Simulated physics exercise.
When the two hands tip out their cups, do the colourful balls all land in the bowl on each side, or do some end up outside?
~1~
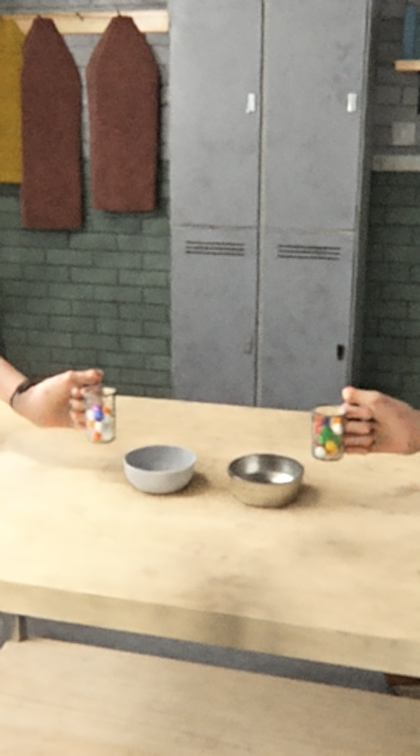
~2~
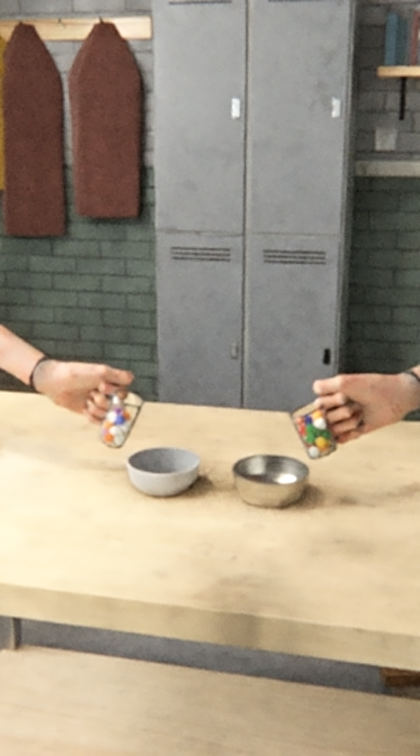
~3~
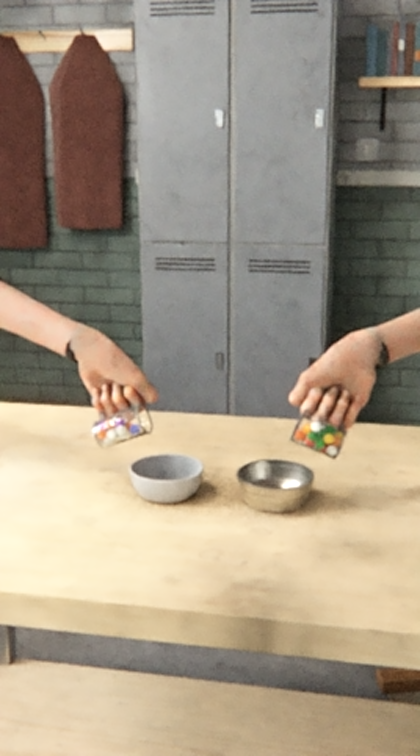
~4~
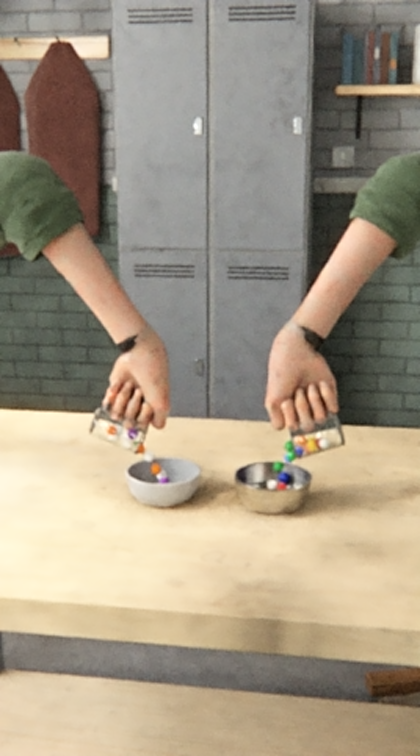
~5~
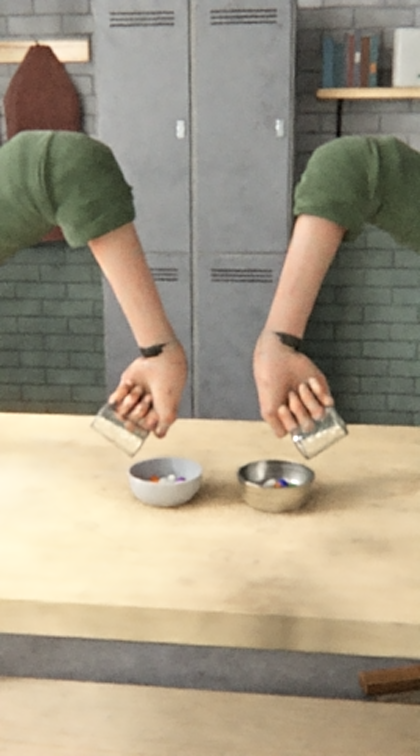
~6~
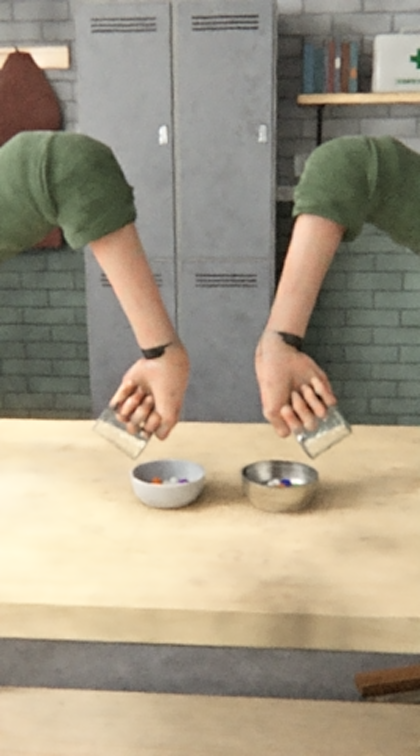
They all land in the bowls on both sides. The grey bowl on the left and the metal bowl on the right each catch everything poured from the cup above, and none lie on the table.
